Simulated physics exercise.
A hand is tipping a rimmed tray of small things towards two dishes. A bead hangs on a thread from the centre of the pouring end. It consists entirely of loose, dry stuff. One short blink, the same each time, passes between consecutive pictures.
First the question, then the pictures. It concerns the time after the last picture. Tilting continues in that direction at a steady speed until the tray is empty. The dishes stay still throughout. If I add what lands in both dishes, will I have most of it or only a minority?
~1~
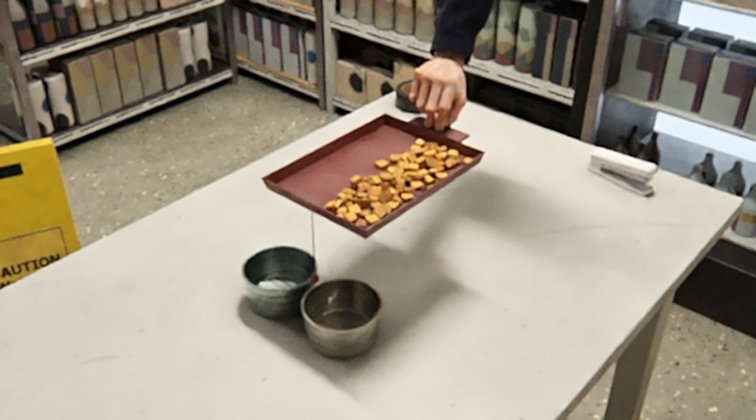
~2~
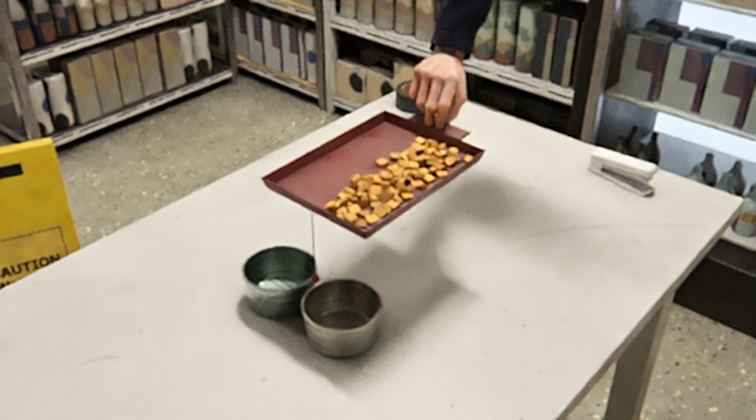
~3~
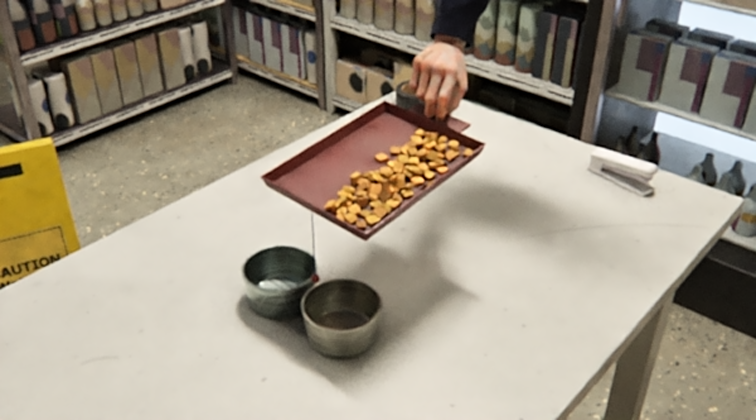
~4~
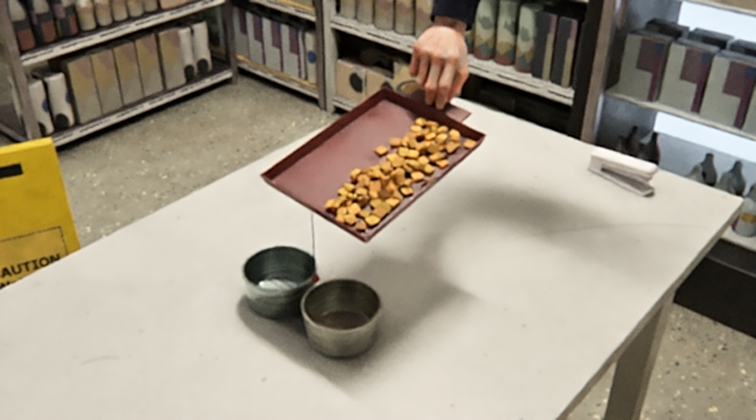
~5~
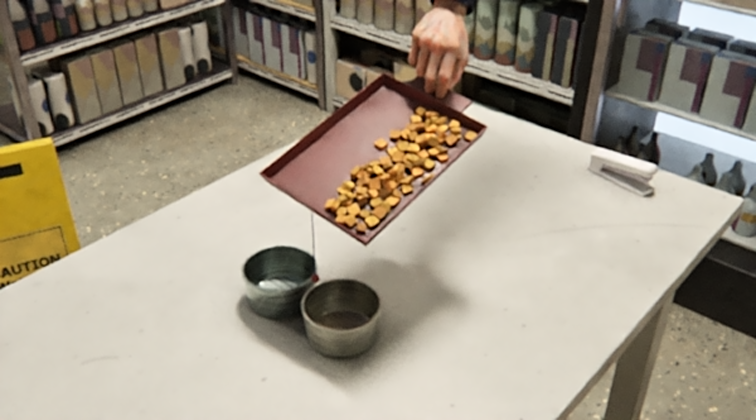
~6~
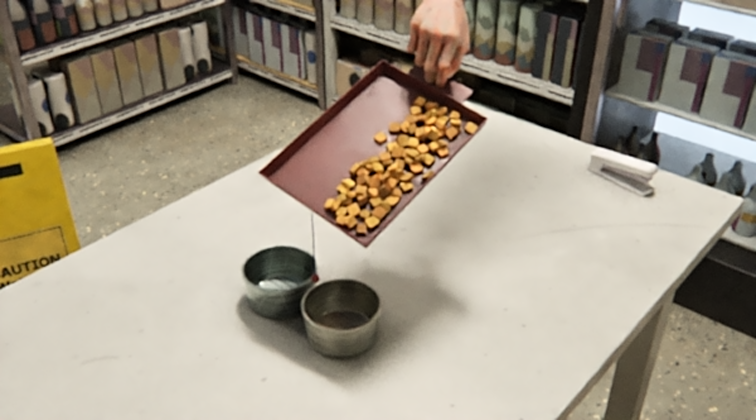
I'd say the dishes catch most of it, honestly.
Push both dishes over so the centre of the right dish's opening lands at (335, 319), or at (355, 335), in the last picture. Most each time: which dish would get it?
For the first placement, the right-side one; for the second placement, the right-side one.
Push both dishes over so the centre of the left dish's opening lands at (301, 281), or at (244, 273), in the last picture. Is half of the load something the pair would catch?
Taking the tries in order: A major share, followed by a minor share.
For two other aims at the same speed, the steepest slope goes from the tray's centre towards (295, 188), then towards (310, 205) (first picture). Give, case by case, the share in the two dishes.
First case around 80 per cent, second case 30 per cent.
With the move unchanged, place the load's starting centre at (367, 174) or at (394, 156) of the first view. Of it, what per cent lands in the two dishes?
In order, roughly 70 % and 50 %.
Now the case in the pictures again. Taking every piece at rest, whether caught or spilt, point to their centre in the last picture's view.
The centre comes to rest close to (352, 343).
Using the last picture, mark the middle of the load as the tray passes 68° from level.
Centre estimate: (369, 216).
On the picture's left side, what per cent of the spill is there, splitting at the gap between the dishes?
20 per cent, roughly.
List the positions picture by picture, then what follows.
In the first picture, corners of the pouring end (267, 178) and (366, 227), level; middle of the load (400, 182), cereal squares; left dish (254, 297); right dish (315, 336); bead on its thread (315, 278).
In the second picture, corners of the pouring end (266, 177) and (366, 228), level; middle of the load (400, 181).
In the third picture, corners of the pouring end (266, 176) and (365, 230), tipped barely, lowest at the right corner; middle of the load (400, 178).
In the fourth picture, corners of the pouring end (265, 174) and (365, 234), tipped a little, lowest at the right corner; middle of the load (400, 173).
In the fifth picture, corners of the pouring end (265, 173) and (365, 237), tipped clearly, lowest at the right corner; middle of the load (400, 168).
In the sixth picture, corners of the pouring end (264, 171) and (365, 241), tipped clearly, lowest at the right corner; middle of the load (400, 164); left dish (254, 297); right dish (315, 336).
Just after the last frame, tray tipped steeply; almost all on the tray; just a few in the air.
A moment on, tray tipped past a quarter turn; just a few on the tray; roughly half in the right dish; roughly a third outside both; about a tenth in the air.
Further on, tray tipped past a quarter turn; roughly two thirds in the right dish; roughly a third outside both.
When it is over, tray tipped past a quarter turn; roughly two thirds in the right dish; not one in the left dish; roughly a third outside both.
